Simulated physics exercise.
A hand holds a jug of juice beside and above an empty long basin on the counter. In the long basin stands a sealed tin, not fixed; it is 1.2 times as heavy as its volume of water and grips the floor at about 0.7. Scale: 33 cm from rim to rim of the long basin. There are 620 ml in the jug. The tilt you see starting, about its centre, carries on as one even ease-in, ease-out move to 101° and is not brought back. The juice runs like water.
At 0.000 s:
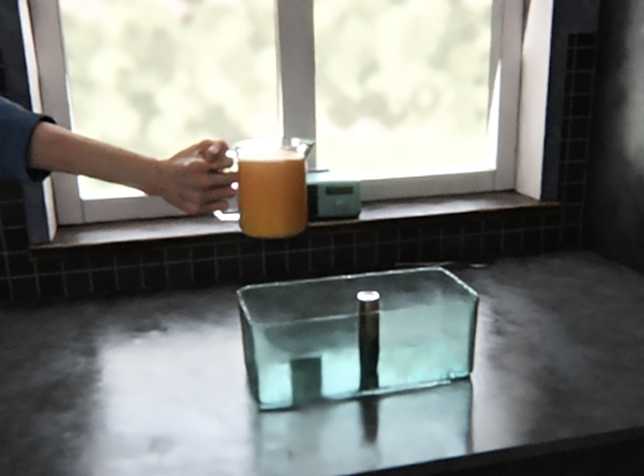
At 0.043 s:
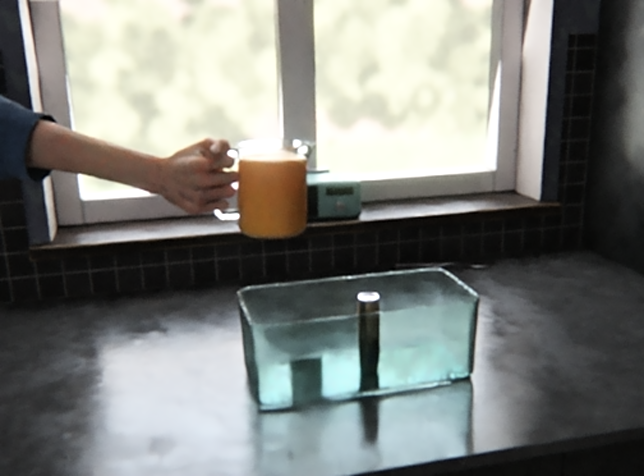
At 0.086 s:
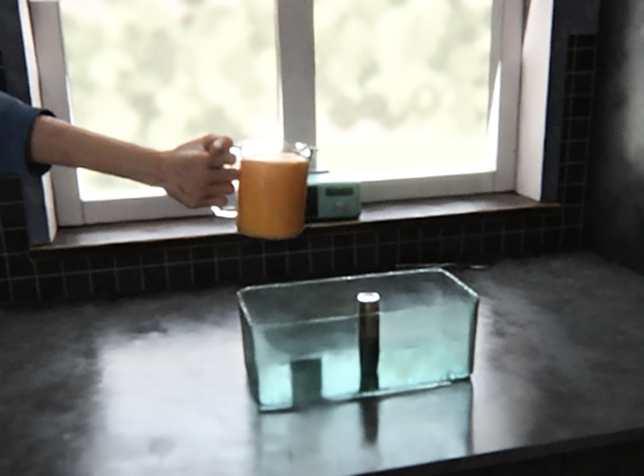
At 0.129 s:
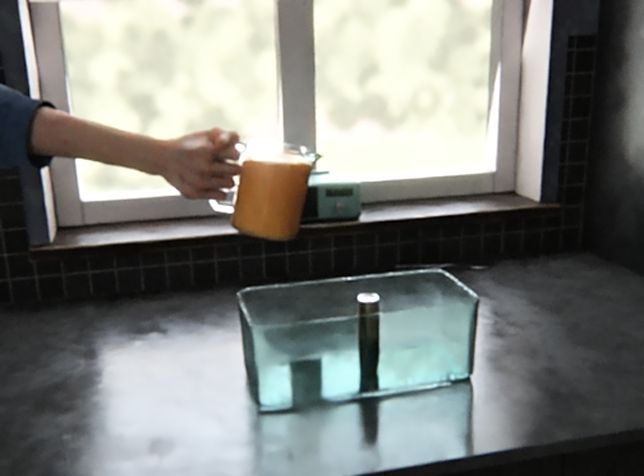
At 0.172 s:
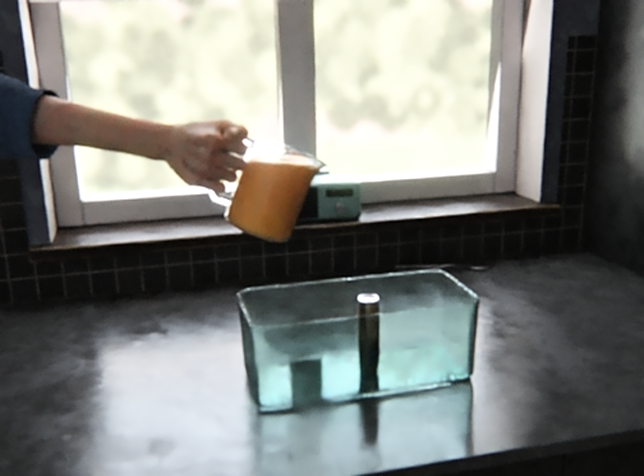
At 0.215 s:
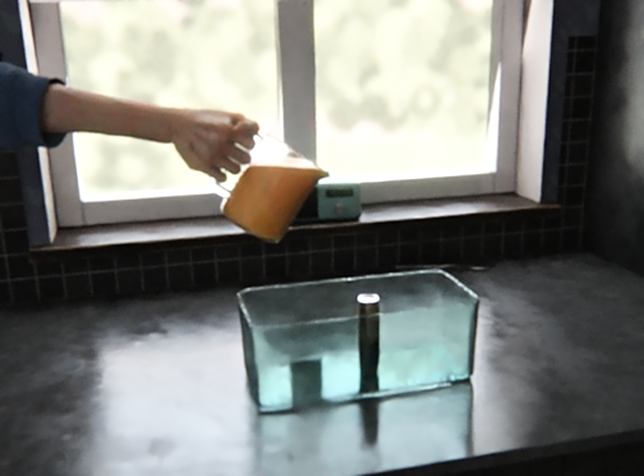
A dark kitchen counter, backed by black tiles and a bright window, is seen from slightly above by a still camera. A hand reaching in from the left in a blue sleeve holds a clear jug of orange juice above an empty, pale green glass basin, near a dark upright cylinder with a shiny top. Upright at first, the jug tilts steadily rightward as the hand turns and rises slightly.
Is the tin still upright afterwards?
It remains upright.
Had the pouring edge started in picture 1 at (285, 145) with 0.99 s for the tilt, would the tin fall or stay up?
Then it remains upright.
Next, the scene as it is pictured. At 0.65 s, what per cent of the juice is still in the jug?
About 22 per cent.
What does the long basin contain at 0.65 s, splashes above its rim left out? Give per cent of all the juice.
Near 54 in a hundred.
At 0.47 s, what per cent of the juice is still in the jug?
Some 62 per cent.
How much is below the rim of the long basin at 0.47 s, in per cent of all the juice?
About 9 per cent.
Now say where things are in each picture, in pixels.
It leans 0°; its right rim is at (316, 142); the juice meets the walls at (237, 158) and (304, 154); the long basin's rim runs from (244, 307) to (461, 284); the tin's top is at (368, 299), in the first frame.
It leans 2°; its right rim is at (317, 144); the juice meets the walls at (238, 159) and (304, 155), in the second frame.
It leans 6°; its right rim is at (320, 148); the juice meets the walls at (240, 158) and (306, 157), in the third frame.
It leans 13°; its right rim is at (324, 155); the juice meets the walls at (243, 159) and (310, 160), in the fourth frame.
It leans 22°; its right rim is at (328, 164); the juice meets the walls at (243, 170) and (317, 162), in the fifth frame.
It leans 34°; its right rim is at (331, 175); the juice meets the walls at (236, 181) and (324, 166), in the sixth frame.
Then, 0.47 s in, the tilt is 95° and 62 per cent is still to pour; the tin stands where it began.
Then, 0.65 s in, the tilt is 101° and 22 per cent is still to pour; the tin stands where it began.
Then, 0.84 s in, the tilt is 101° and 7 per cent is still to pour; the tin stands where it began.
Then, 1.05 s in, the tilt is 101° and 1 per cent is still to pour; the tin stands where it began.
Finally, the tin stands where it began.
